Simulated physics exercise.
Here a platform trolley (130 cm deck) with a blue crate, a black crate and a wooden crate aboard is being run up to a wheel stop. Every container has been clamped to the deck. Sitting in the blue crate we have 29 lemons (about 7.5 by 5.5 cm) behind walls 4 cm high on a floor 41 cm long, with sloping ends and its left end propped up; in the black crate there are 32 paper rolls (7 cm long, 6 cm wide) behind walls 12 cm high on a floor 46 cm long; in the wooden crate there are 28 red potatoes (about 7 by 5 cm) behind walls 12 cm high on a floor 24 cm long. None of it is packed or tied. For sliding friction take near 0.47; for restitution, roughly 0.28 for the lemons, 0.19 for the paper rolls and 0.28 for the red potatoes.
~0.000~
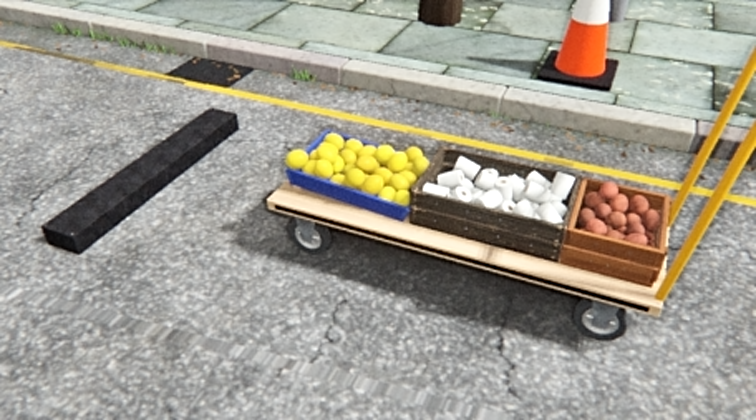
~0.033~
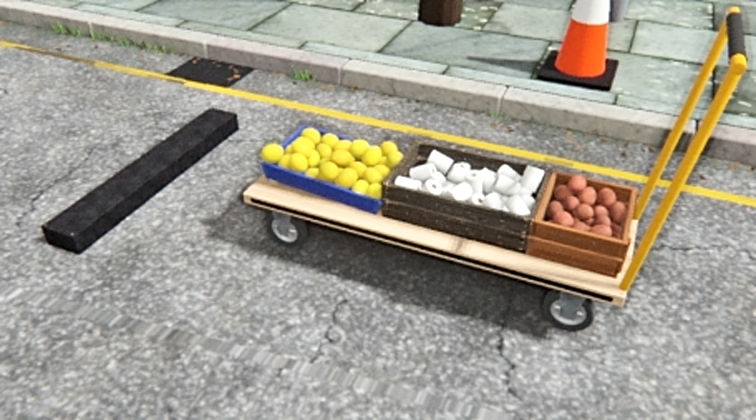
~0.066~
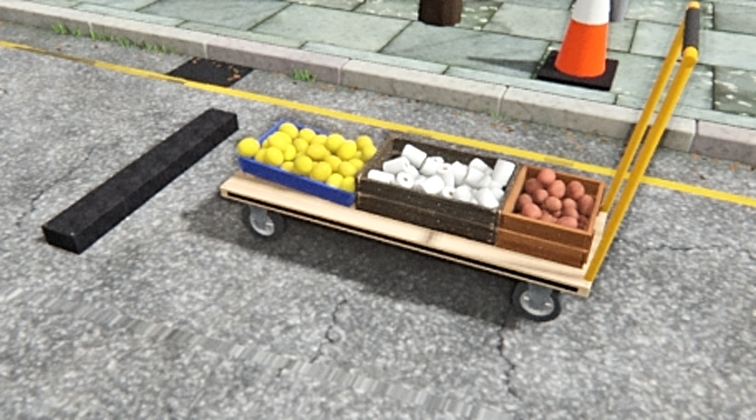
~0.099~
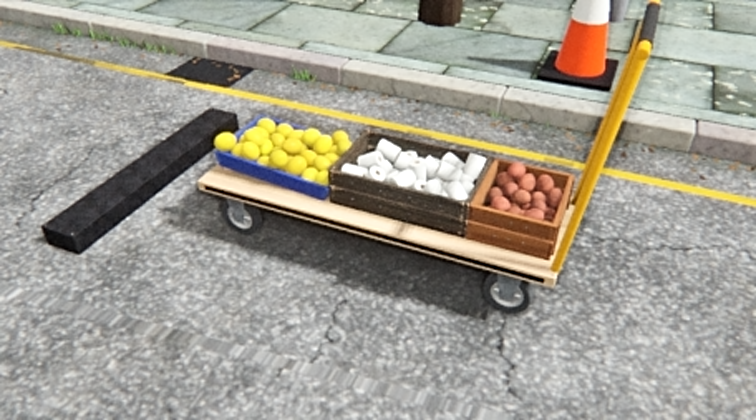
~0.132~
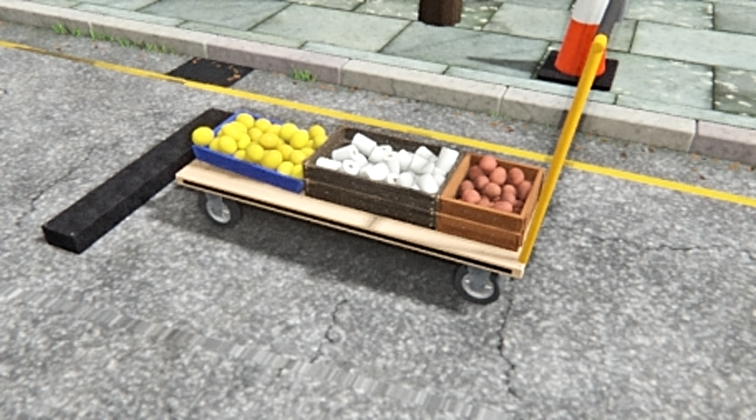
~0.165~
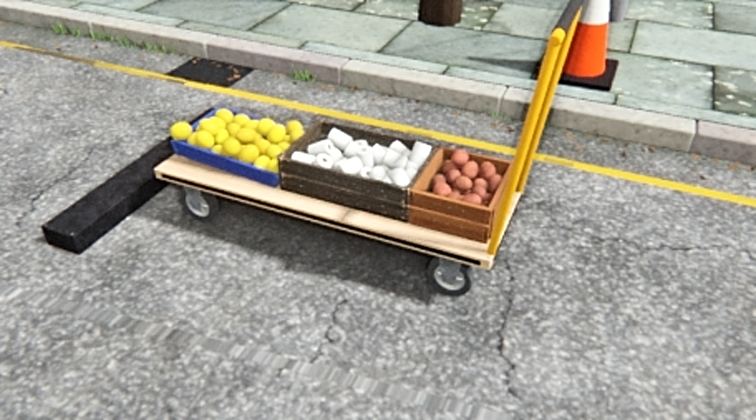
The video shows a platform trolley with a yellow handle rolling steadily left across grey asphalt toward a black wheel stop, carrying lemons in a blue crate, white paper rolls in a black crate and red potatoes in a wooden crate.
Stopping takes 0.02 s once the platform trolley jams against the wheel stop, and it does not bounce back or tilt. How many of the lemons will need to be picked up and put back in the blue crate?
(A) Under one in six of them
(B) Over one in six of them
Over one in six of them (B).
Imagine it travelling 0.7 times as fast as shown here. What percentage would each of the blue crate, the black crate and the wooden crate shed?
In that case blue crate 20, black crate 0, wooden crate 0 per cent.
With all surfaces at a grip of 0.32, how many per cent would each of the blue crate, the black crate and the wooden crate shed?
Blue crate 40%, black crate 0%, wooden crate 10%.
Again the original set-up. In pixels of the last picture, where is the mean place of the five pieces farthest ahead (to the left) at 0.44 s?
Near (93, 100) in pixels.
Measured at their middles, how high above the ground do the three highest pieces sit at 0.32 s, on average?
Roughly 48 centimetres.
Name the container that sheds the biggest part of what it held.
Blue crate.
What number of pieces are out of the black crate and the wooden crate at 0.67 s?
Estimate at that time - black crate 6, wooden crate 1, give or take.
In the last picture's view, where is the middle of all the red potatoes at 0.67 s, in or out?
Their middle is at about (398, 175).
After 0.22 s, impact.
After 0.32 s, the blue crate is down by 4 of 29, the black crate has all 32 and the wooden crate is down by 1 of 28.
After 0.44 s, the blue crate is down by 6 of 29, the black crate is down by 2 of 32 and the wooden crate is down by 1 of 28.
After 0.67 s, the blue crate is down by 10 of 29, the black crate is down by 6 of 32 and the wooden crate is down by 1 of 28.
When it is over (at 1.18 s), the blue crate is down by 10 of 29, the black crate is down by 6 of 32 and the wooden crate is down by 1 of 28. Asked share, 10 of 29, 34 per cent.
